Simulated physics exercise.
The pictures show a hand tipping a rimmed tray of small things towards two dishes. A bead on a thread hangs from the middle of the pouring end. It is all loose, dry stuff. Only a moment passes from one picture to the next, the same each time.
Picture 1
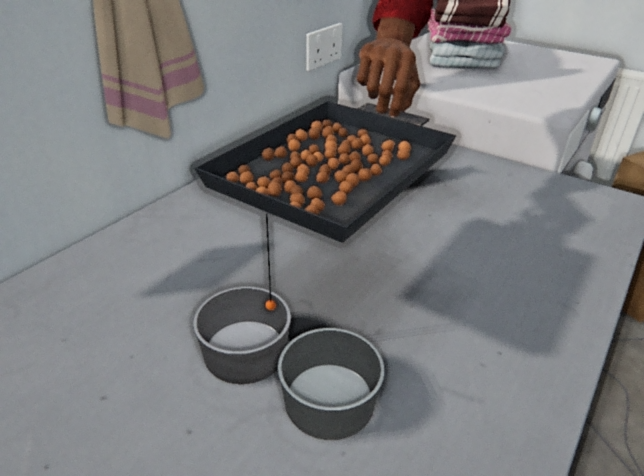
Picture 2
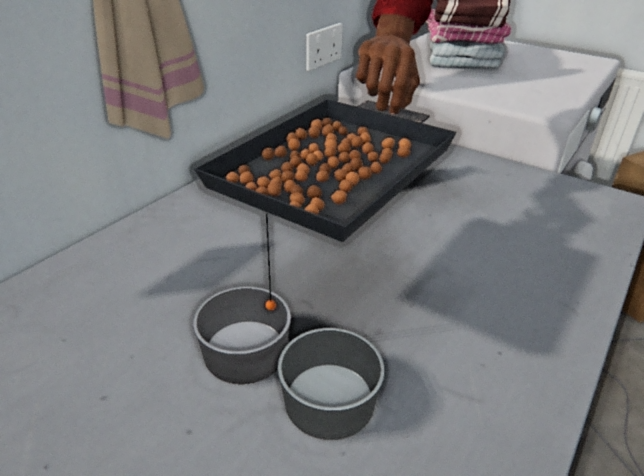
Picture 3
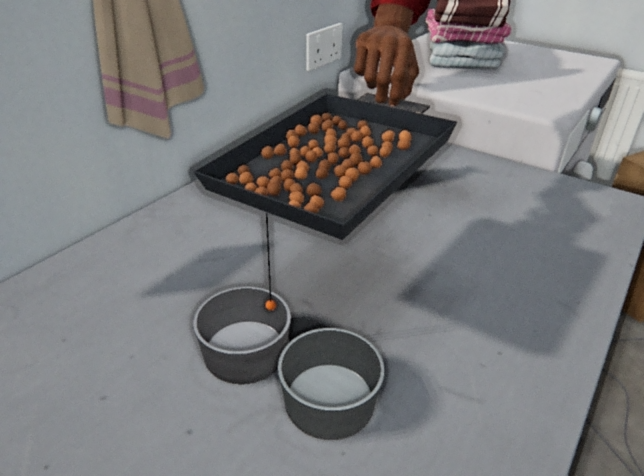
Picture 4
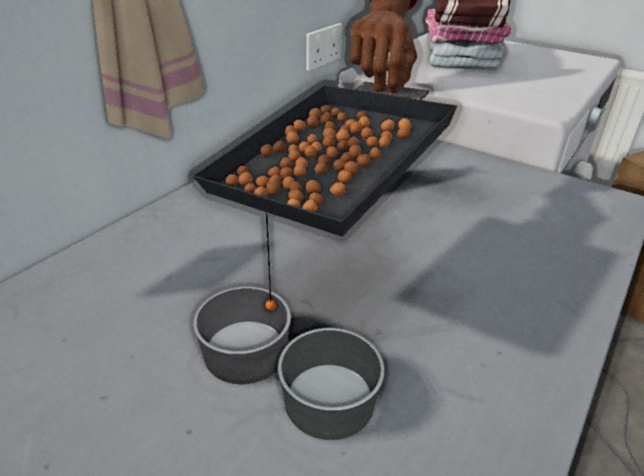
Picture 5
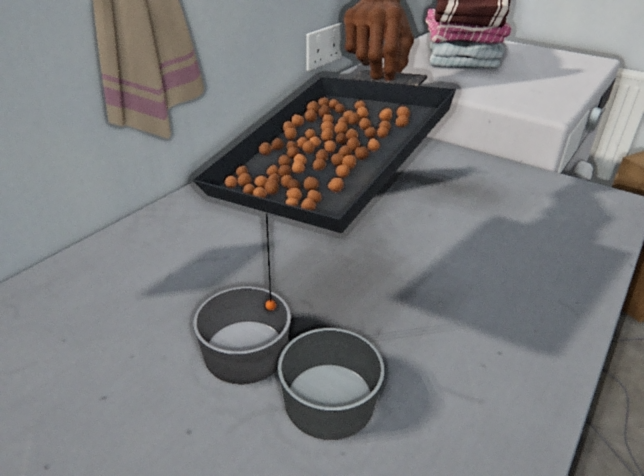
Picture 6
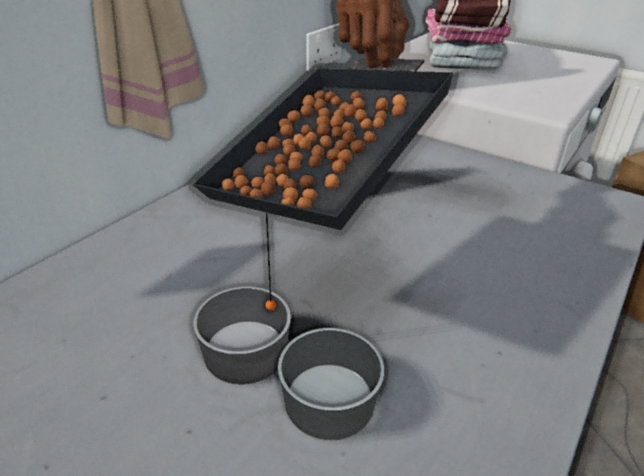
On a grey tabletop, a hand held a dark tray of hazelnuts above two round dishes, then gradually raised the far end, tilting the tray towards its left corner while the bead hung still.
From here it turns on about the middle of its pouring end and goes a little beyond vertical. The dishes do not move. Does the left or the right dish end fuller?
More goes to the left-hand dish.
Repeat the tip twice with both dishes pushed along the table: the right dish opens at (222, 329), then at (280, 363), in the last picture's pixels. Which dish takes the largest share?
In turn: The right-hand dish; the left dish.
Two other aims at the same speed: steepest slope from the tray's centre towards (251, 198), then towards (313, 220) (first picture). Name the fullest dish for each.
One: The dish on the left. Two: The right one.
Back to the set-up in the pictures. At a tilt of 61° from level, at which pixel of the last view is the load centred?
Around (253, 159).
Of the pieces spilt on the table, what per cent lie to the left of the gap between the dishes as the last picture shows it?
Roughly 100 in a hundred.
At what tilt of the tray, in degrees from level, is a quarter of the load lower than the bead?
At some 110 degrees.
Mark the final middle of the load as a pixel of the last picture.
Around (209, 325).
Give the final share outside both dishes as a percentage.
Roughly 70 in a hundred.
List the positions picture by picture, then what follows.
Corners of the pouring end near (204, 167) and (344, 221), level; middle of the load near (313, 161), hazelnuts; left dish near (212, 360); right dish near (301, 415); bead on its thread near (271, 305), in the first picture.
Corners of the pouring end near (203, 168) and (343, 221), level; middle of the load near (312, 160), in the second picture.
Corners of the pouring end near (203, 170) and (342, 218), tipped barely, lowest at the left corner; middle of the load near (312, 157), in the third picture.
Corners of the pouring end near (202, 174) and (340, 216), tipped a little, lowest at the left corner; middle of the load near (311, 152), in the fourth picture.
Corners of the pouring end near (201, 178) and (337, 213), tipped a little, lowest at the left corner; middle of the load near (309, 147), in the fifth picture.
Corners of the pouring end near (201, 181) and (334, 210), tipped clearly, lowest at the left corner; middle of the load near (305, 144); left dish near (212, 360); right dish near (301, 415), in the sixth picture.
Shortly afterwards, tray tipped steeply; the whole lot on the tray.
Next, tray tipped right over; the whole lot on the tray.
Some moments later, tray tipped past a quarter turn; near a third in the left dish; near two thirds outside both.
In the end, tray tipped past a quarter turn; none at all in the right dish; near a third in the left dish; near two thirds outside both.
